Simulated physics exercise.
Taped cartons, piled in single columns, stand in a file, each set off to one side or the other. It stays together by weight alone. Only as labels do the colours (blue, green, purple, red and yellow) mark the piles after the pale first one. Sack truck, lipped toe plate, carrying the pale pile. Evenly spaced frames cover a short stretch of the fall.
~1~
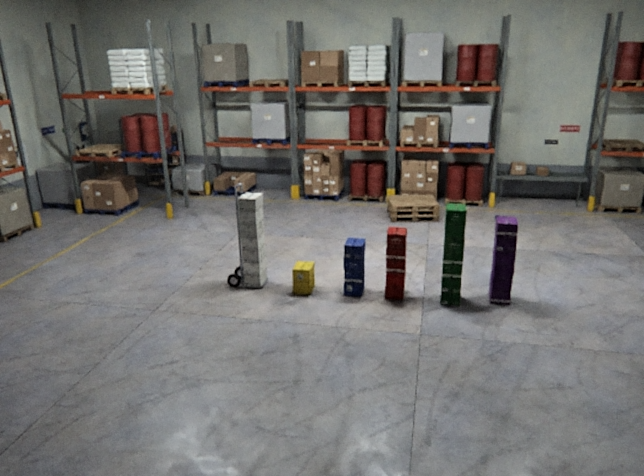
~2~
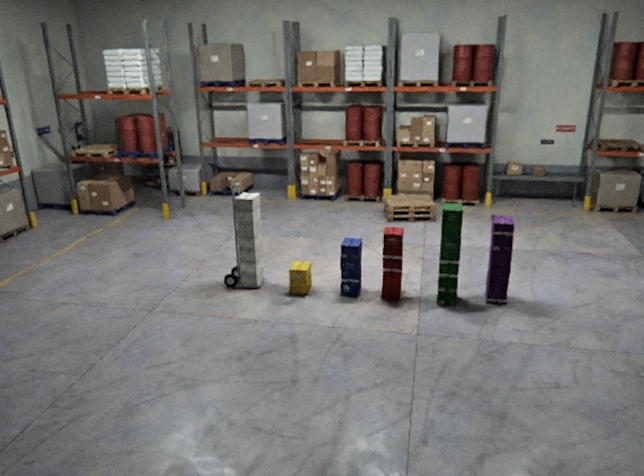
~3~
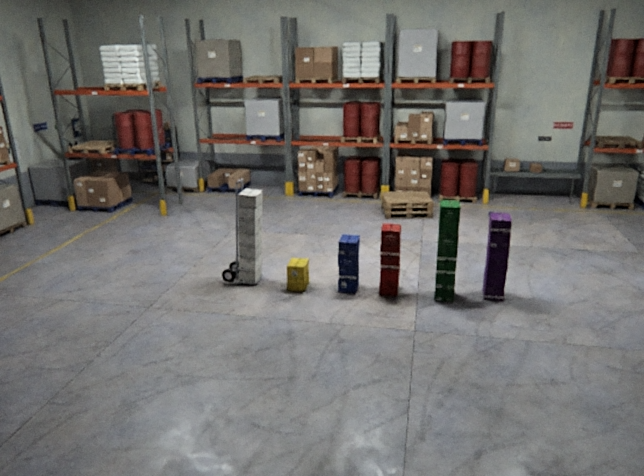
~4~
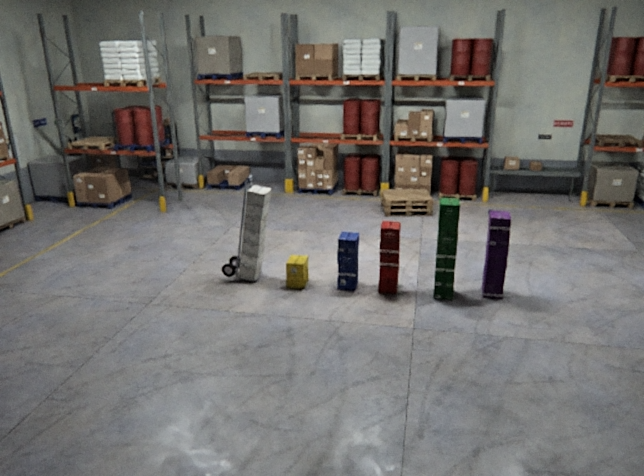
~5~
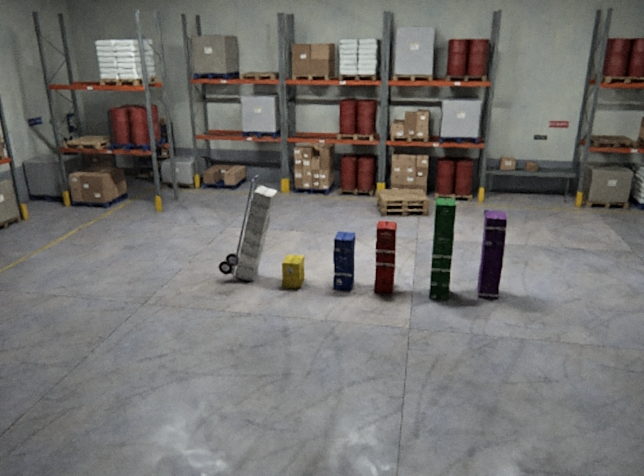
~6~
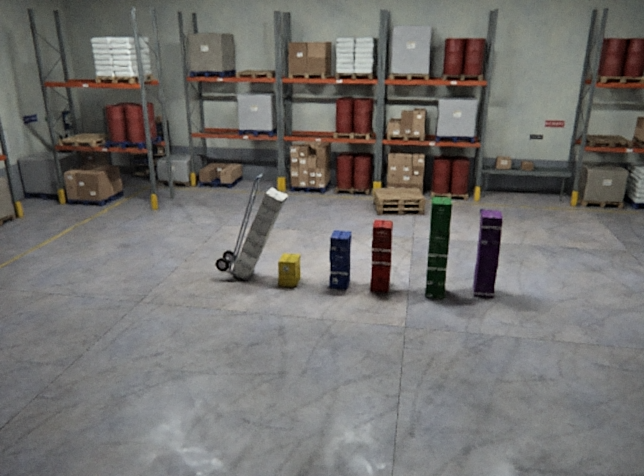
A tall pale stack of cartons on a hand truck stands at the left of a row on a grey warehouse floor, seen from slightly above, with loaded orange-beamed racks behind. To its right stand a short yellow stack, then blue, red, green and purple ones, all staying upright. The pale stack, upright at first, leans gradually rightward with the truck, while the view shifts slightly.
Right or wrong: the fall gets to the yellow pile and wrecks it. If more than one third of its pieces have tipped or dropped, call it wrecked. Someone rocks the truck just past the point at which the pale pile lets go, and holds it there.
Wrong.
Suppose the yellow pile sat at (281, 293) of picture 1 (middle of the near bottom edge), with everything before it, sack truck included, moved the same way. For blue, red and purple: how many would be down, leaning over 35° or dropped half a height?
I'd expect blue at 0, red at 0 and purple at 0.
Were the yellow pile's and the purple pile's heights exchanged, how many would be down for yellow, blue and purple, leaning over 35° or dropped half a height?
Yellow 6, blue 3, purple 0.
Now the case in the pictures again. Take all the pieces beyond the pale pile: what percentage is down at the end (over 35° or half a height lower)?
I'd put it at roughly 0 per cent.
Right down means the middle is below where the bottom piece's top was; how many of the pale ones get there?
3 in all.
Just after the last frame, 7 of the pale pile down; none of the 2 yellow cartons down (0 of 24 in all colours); top yellow carton unmoved.
A moment on, 7 of the pale pile down; none of the 2 yellow cartons down (0 of 24 in all colours); top yellow carton moved a little; top blue carton tilted barely.
When it is over, 7 of the pale pile down; none of the 2 yellow cartons down (0 of 24 in all colours); top yellow carton moved a little; top blue carton tilted clearly. In pixels of the last frame, middles, top yellow carton near (292, 264), top blue carton near (363, 245).
